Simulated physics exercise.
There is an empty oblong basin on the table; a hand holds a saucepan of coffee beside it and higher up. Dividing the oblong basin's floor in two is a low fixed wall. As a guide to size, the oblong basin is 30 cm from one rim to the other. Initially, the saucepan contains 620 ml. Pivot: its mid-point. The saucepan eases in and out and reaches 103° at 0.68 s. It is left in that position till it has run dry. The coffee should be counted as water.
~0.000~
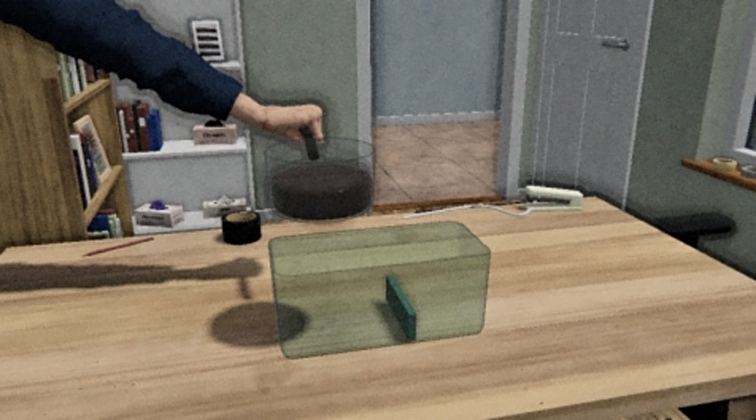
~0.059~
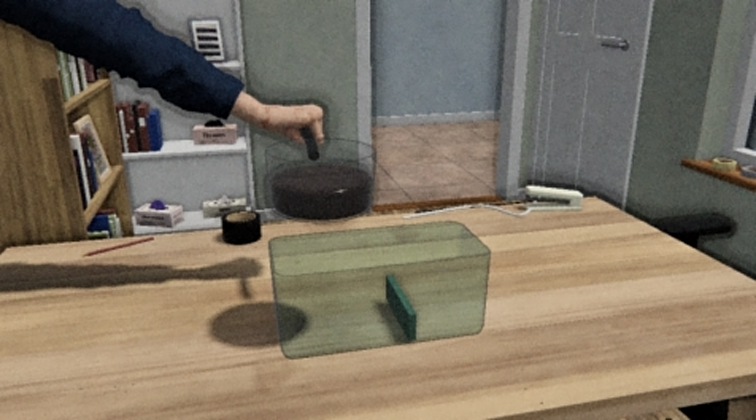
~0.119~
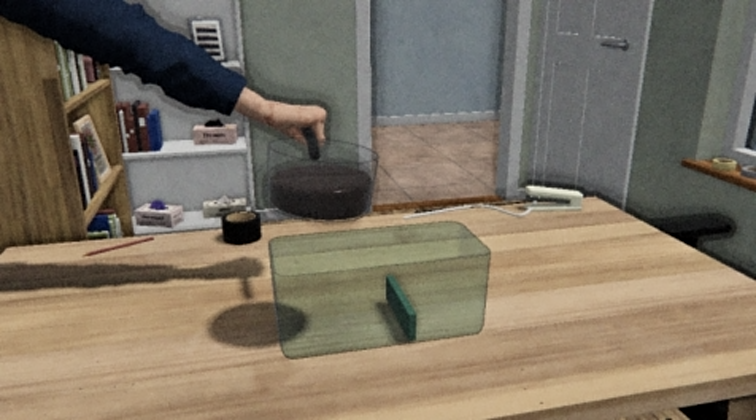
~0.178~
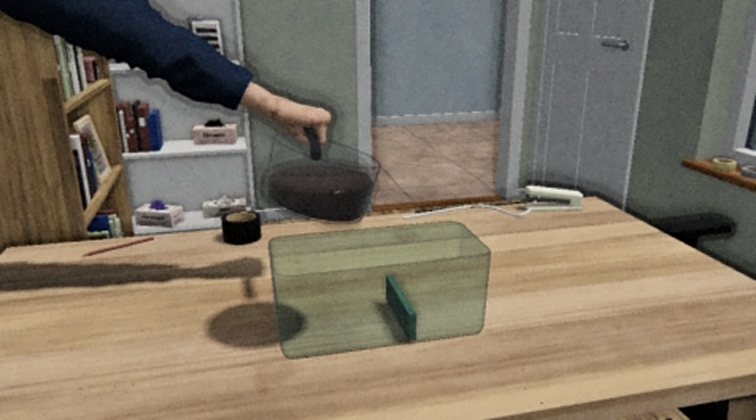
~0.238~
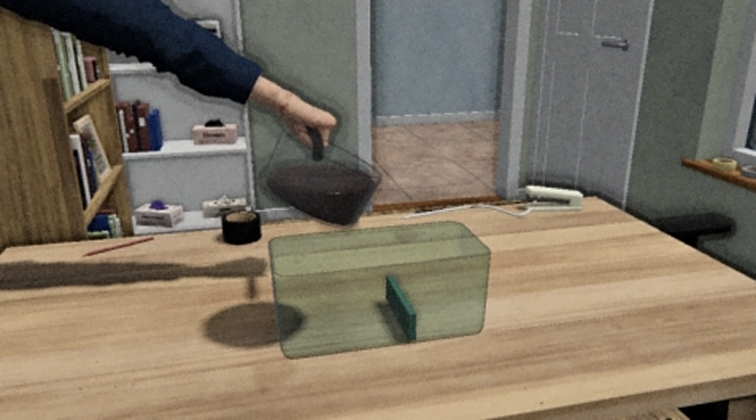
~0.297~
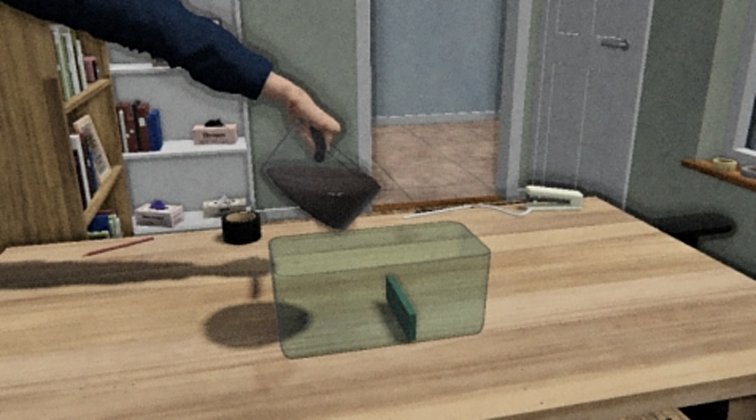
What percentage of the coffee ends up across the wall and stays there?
About 39 per cent.
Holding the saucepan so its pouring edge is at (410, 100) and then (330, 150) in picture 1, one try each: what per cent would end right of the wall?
Around 75 per cent first, around 10 per cent next.
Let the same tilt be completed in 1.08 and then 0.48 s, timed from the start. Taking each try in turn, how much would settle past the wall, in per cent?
50 per cent first, 25 per cent second.
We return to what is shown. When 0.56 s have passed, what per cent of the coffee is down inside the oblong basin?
40 %, more or less.
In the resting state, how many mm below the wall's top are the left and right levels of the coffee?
Looks like roughly 28 mm on the left and roughly 26 mm on the right.
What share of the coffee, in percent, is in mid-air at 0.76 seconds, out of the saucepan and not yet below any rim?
Near 6 percent.
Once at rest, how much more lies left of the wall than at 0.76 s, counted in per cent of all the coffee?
Near 18 percent, more or less.
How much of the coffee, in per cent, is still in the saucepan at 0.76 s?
10 per cent or thereabouts.
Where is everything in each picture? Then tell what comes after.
In the first frame, tilt 0°; pouring edge (373, 148); surface from (269, 180) to (370, 173); the oblong basin's rim runs from (271, 258) to (475, 238); the wall's top is at (400, 294).
In the second frame, tilt 2°; pouring edge (374, 150); surface from (269, 180) to (370, 173).
In the third frame, tilt 8°; pouring edge (376, 155); surface from (269, 180) to (370, 174).
In the fourth frame, tilt 16°; pouring edge (379, 163); surface from (267, 178) to (371, 175).
In the fifth frame, tilt 28°; pouring edge (379, 175); surface from (264, 176) to (374, 177).
In the sixth frame, tilt 41°; pouring edge (378, 188); surface from (266, 171) to (378, 180); 1 per cent is over the edge.
By 0.56 s the tilt is 96° and 33 per cent is still to pour, 16 is left of the wall and 23 right of it.
By 0.76 s the tilt is 103° and 10 per cent is still to pour, 42 is left of the wall and 42 right of it.
By 0.96 s the tilt is 103° and 1 per cent is still to pour, 57 is left of the wall and 39 right of it.
By 1.18 s the tilt is 103° and 0 per cent is still to pour, 60 is left of the wall and 39 right of it.
At rest 60 per cent lies left of the wall, 39 right of it and 1 outside.
